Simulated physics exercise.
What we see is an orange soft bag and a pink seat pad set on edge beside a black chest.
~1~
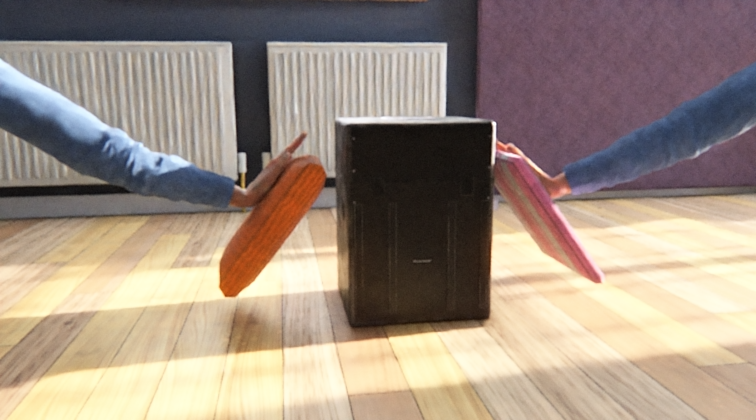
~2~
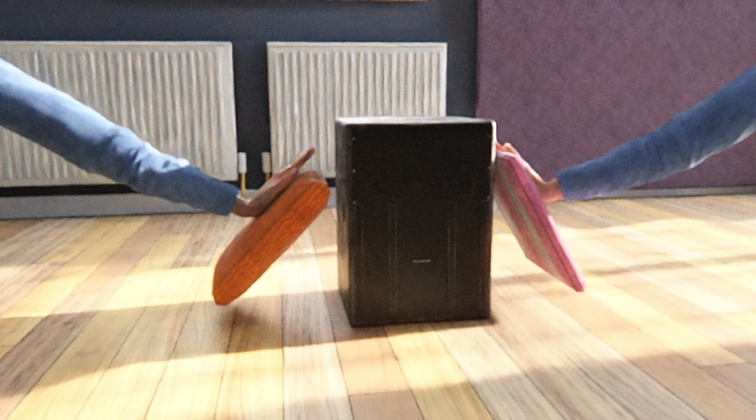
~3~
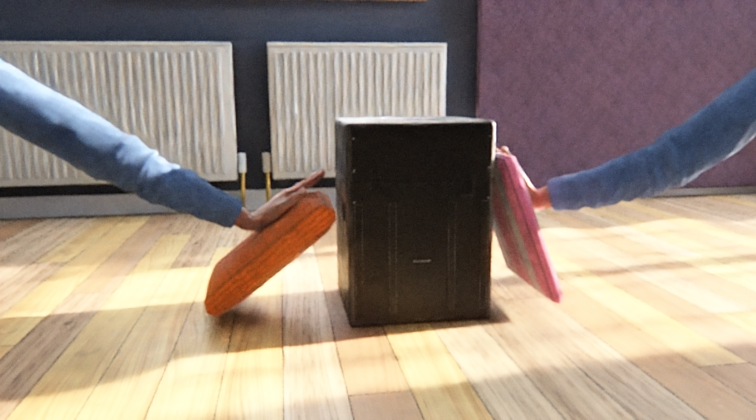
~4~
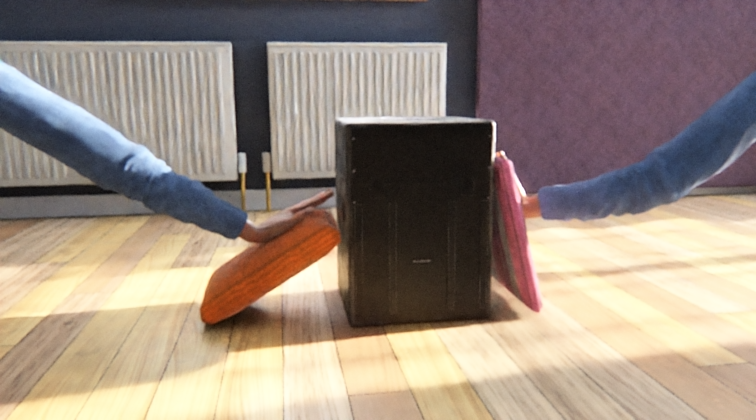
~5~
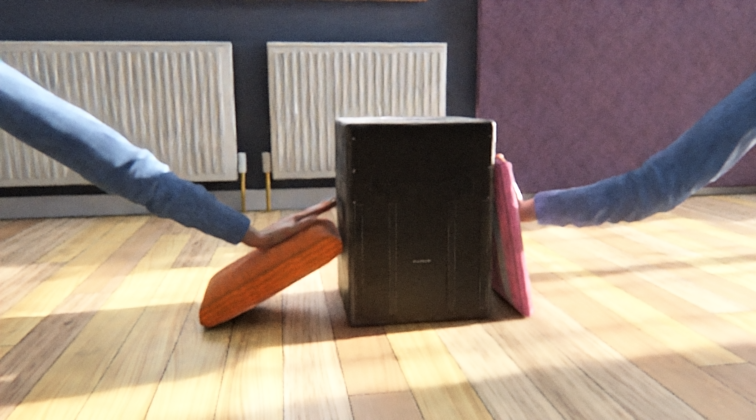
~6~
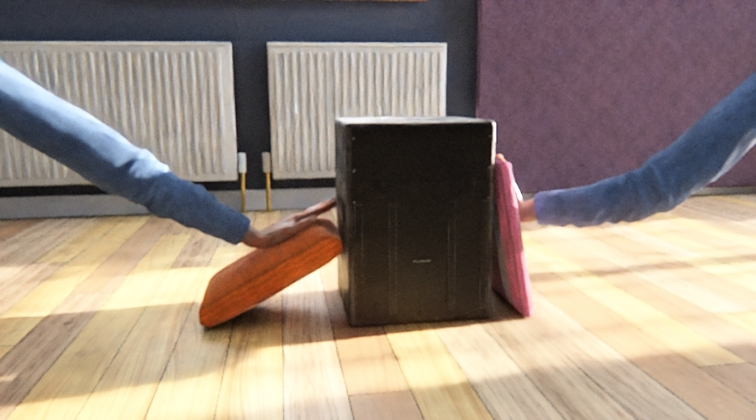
An orange soft bag and a pink seat pad were lowered by hands on either side of a black chest, the bag slanting low against its left side and the pad drawing nearly upright on the right.
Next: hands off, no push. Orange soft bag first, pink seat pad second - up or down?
Orange soft bag down, pink seat pad up.
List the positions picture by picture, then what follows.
The first frame shows soft bag foot (227, 293), head (319, 170); seat pad foot (599, 280), head (518, 162).
The second frame shows soft bag foot (220, 301); seat pad foot (581, 289).
The third frame shows soft bag foot (211, 310); seat pad foot (558, 299).
The fourth frame shows soft bag foot (206, 318); seat pad foot (537, 309).
The fifth frame shows soft bag foot (204, 321); seat pad foot (528, 313).
The sixth frame shows soft bag foot (204, 321), head (338, 245), at a low slant; seat pad foot (528, 313), head (504, 165), almost upright.
Then, 0.28 s after the last picture, soft bag flat on the floor near (264, 291); seat pad leaning near (494, 228).
Then, 0.50 s after the last picture, soft bag flat on the floor near (265, 294); seat pad leaning near (494, 228).
At rest, soft bag flat on the floor near (265, 293); seat pad leaning near (494, 228). The orange soft bag slides down flat and the pink seat pad keeps leaning.
